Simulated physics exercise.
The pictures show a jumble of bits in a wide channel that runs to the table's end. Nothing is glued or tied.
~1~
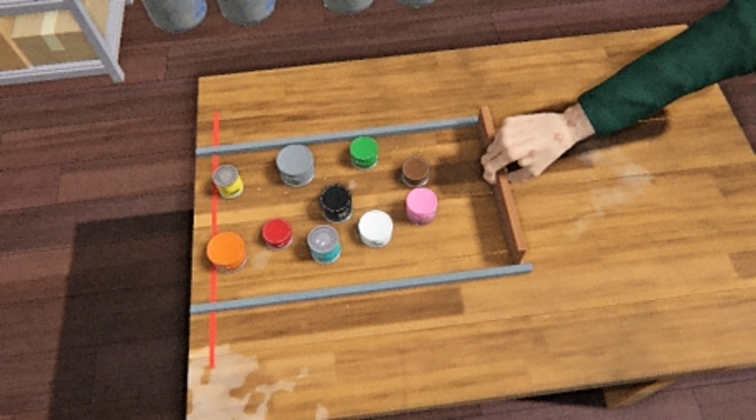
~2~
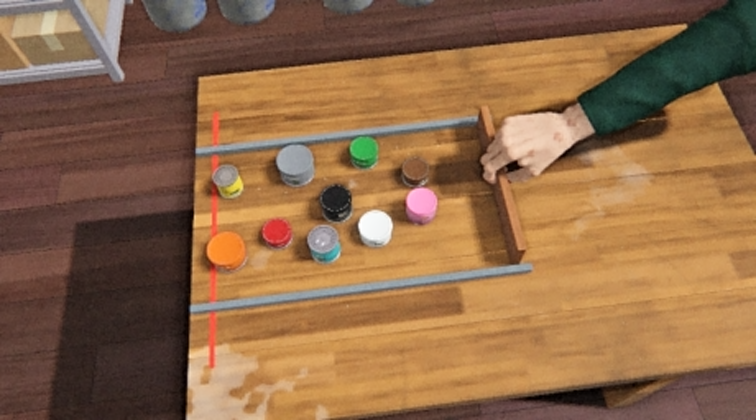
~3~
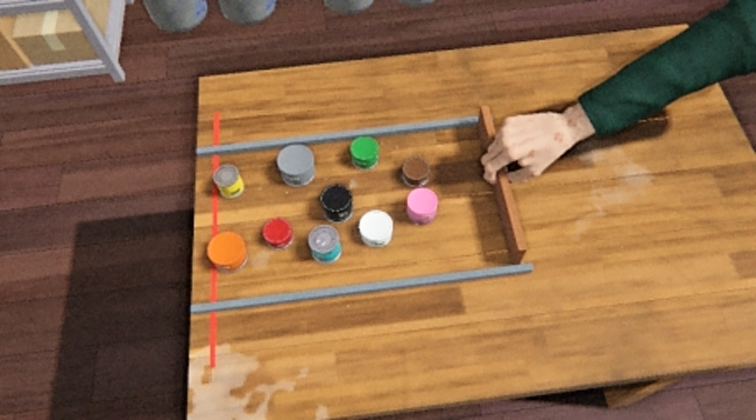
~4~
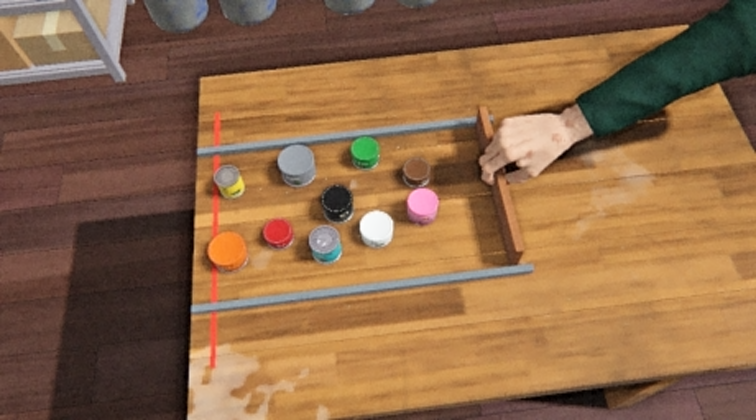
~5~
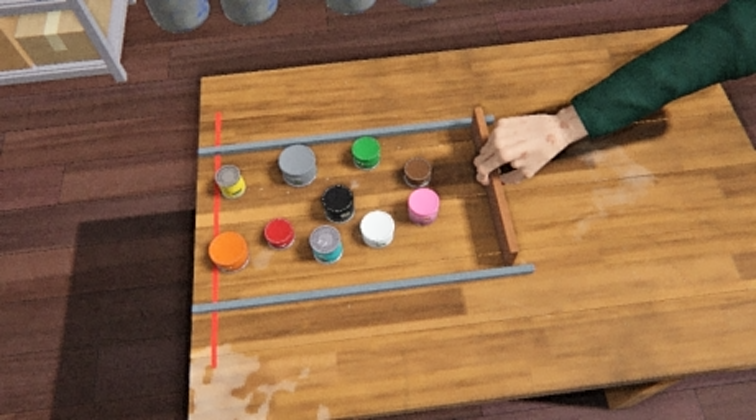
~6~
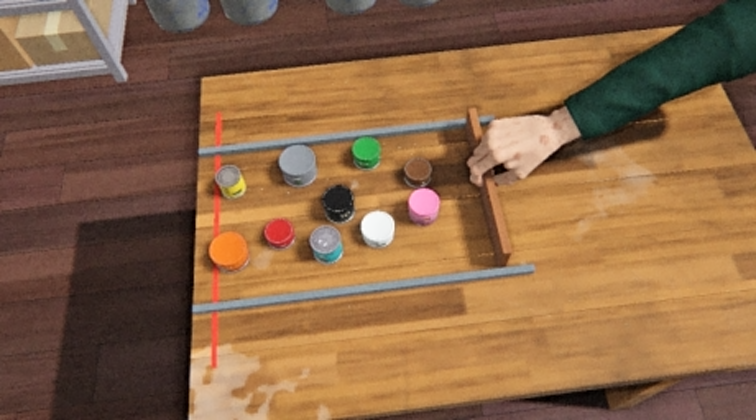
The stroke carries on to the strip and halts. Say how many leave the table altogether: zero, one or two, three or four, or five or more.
The number that fall off is five or more.
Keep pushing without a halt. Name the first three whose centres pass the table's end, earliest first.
They are the yellow tin, then the orange tin, then the grey tin.
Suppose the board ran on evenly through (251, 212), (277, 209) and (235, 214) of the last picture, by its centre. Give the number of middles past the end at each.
Place by place, 2, 0 and 3.
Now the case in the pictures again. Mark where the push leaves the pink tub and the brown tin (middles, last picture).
The pink tub at (199, 231), the brown tin at (202, 196).
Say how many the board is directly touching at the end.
That makes 4.
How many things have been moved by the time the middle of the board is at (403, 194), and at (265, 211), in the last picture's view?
The counts are 3 and 10.
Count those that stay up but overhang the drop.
Overhanging: 4.
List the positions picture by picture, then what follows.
The first picture shows orange tin (228, 253); yellow tin (229, 182); red tin (278, 234); board (499, 182); tape (214, 225).
The second picture shows yellow tin (229, 182); grey tin (296, 166).
The third picture shows red tin (278, 234); white pot (376, 229).
The fourth picture shows orange tin (229, 253); black tin (338, 205).
The fifth picture shows yellow tin (231, 182); pink tub (423, 208).
The sixth picture shows orange tin (230, 253); yellow tin (231, 182); red tin (280, 234); board (486, 185); tape (217, 225).
Soon after, none off yet; orange tin at rest near (230, 253); yellow tin at rest near (231, 182); red tin at rest near (280, 234).
Then, none off yet; orange tin at rest near (230, 253); yellow tin moving near (227, 184); red tin moved a little near (265, 237).
At rest, the number that fall off is five or more; fallen, black tin, turquoise tin, grey tin, red tin, yellow tin and orange tin.
